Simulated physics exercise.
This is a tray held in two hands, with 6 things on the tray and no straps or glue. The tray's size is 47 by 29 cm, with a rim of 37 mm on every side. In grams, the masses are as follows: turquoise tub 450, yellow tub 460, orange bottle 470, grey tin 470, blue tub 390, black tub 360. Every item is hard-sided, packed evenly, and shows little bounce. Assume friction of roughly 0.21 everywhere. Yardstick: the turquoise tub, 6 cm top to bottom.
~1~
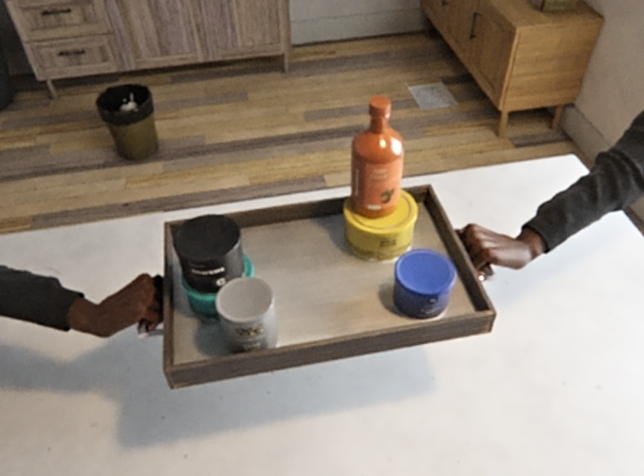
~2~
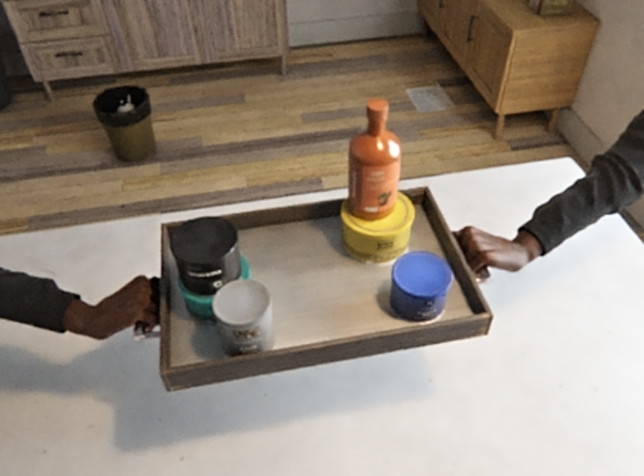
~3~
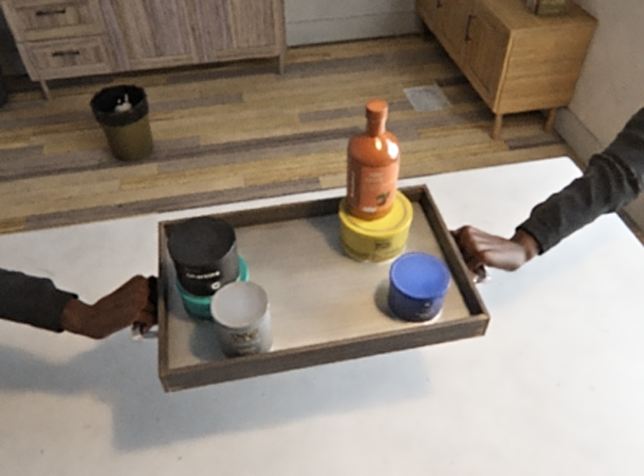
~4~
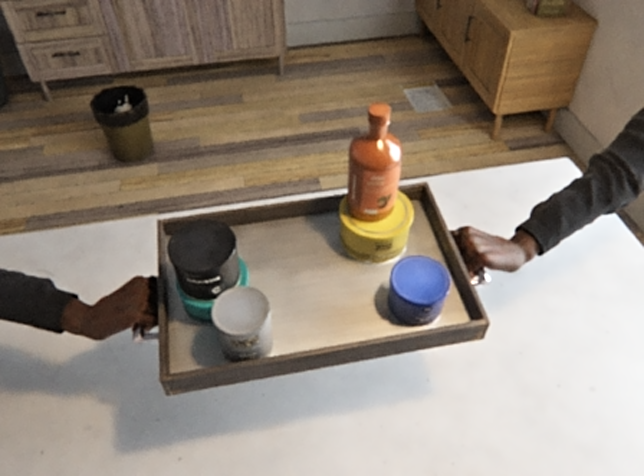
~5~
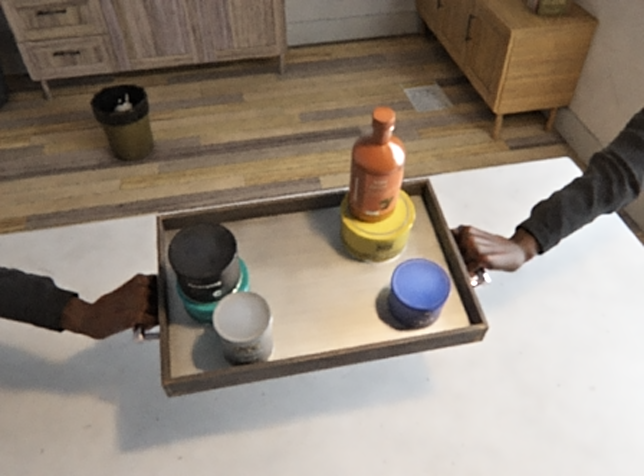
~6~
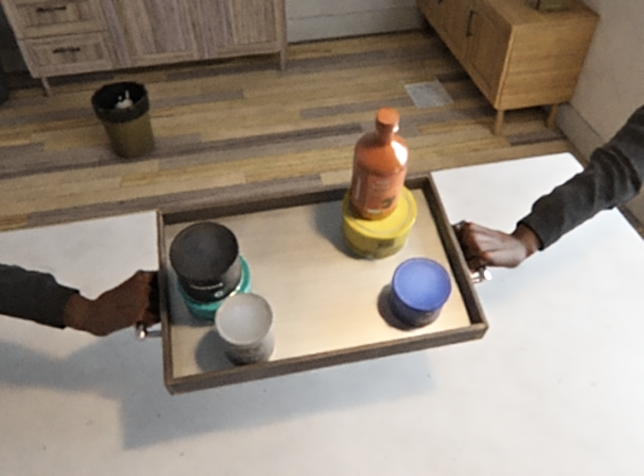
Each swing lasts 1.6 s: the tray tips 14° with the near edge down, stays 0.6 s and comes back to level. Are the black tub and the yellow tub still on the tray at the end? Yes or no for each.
Black tub - yes, yellow tub - yes.
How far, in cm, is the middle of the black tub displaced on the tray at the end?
Net distance near 2 cm.
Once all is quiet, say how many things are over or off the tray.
The count comes out at 1.
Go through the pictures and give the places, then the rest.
In the first frame, tray level; black tub (211, 255); yellow tub (379, 224).
In the second frame, tray level; grey tin (246, 323); blue tub (419, 288).
In the third frame, tilt 2°, near edge down; orange bottle (373, 159).
In the fourth frame, tilt 5°, near edge down; grey tin (245, 329); blue tub (417, 292).
In the fifth frame, tilt 9°, near edge down; orange bottle (377, 163).
In the sixth frame, tilt 12°, near edge down; black tub (208, 264); yellow tub (377, 219).
Then, 0.80 s later than the last frame, tilt 14°, near edge down; yellow tub 7 cm from its spot near (387, 253); black tub 2 cm from its spot near (209, 280); orange bottle 11 cm from its spot.
Then, 1.30 s later than the last frame, tilt 13°, near edge down; orange bottle now off the tray; yellow tub 7 cm from its spot near (387, 253); black tub 2 cm from its spot near (209, 278).
When it is over, off the tray, orange bottle; not toppled but over 5 cm from the start, yellow tub; the other 4 within 5 cm of the start. In the last view, black tub near (207, 264), yellow tub near (385, 249).
